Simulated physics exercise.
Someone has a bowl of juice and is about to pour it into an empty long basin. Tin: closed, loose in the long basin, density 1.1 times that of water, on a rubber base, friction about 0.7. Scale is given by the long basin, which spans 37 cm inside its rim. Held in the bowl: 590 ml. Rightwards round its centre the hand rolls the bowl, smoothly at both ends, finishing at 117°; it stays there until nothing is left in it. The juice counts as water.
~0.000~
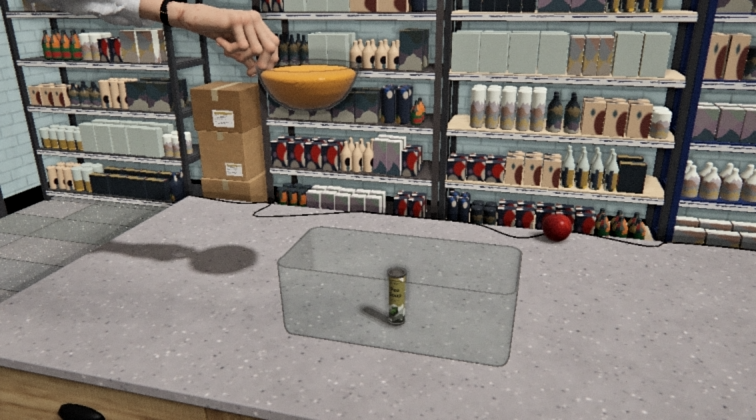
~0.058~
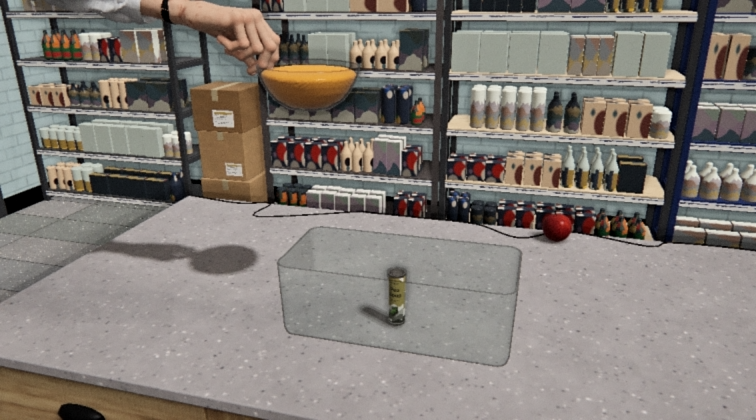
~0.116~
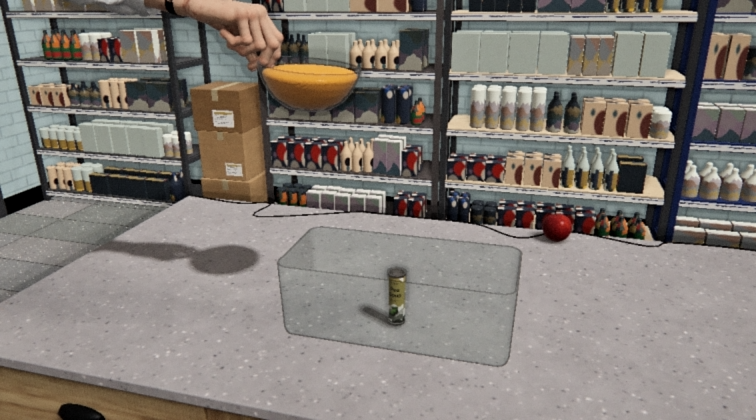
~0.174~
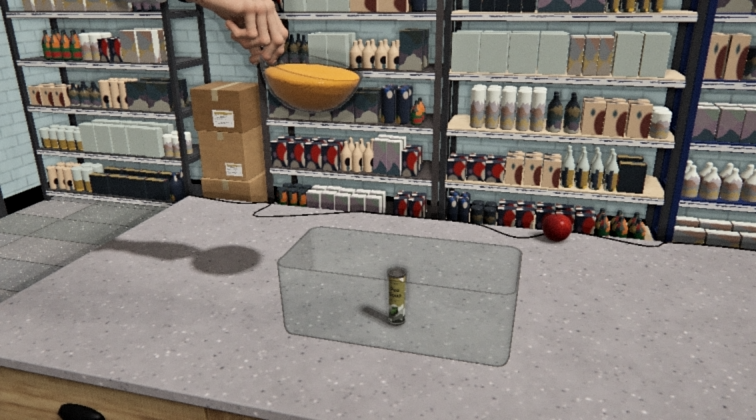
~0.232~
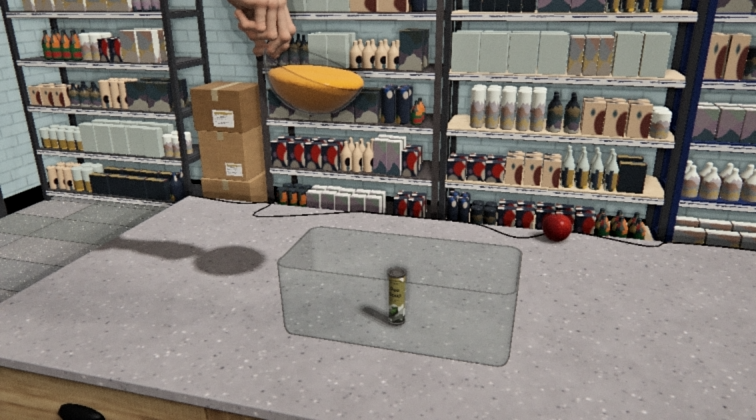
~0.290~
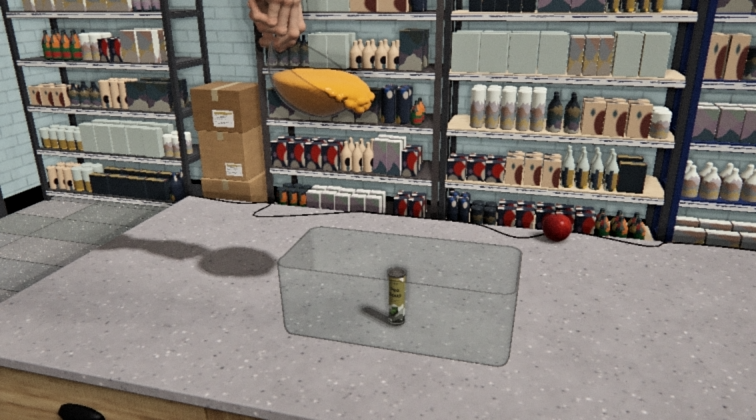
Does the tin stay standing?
It does not come down.
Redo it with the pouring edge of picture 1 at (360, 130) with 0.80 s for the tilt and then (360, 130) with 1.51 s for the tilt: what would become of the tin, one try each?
Trial 1 - tin tips; trial 2 - tin stays standing.
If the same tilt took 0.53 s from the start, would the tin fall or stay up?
The tin would stay balanced.
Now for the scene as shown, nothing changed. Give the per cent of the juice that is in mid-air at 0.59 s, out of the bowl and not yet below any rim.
Close to 56 per cent, I'd say.
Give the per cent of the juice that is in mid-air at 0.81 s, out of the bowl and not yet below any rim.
About 3 percent.
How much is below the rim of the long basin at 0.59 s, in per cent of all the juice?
Near 40 in a hundred.
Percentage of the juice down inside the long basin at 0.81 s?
Some 96 per cent.
After 0.59 s the tilt is 99° and 3 per cent is still to pour; the tin stands where it began.
After 0.81 s the tilt is 117° and 0 per cent is still to pour; the tin leans 4°.
After 1.05 s the tilt is 117° and 0 per cent is still to pour; the tin stands where it began.
After 1.30 s the tilt is 117° and 0 per cent is still to pour; the tin leans 4°.
In the end the tin stands where it began.
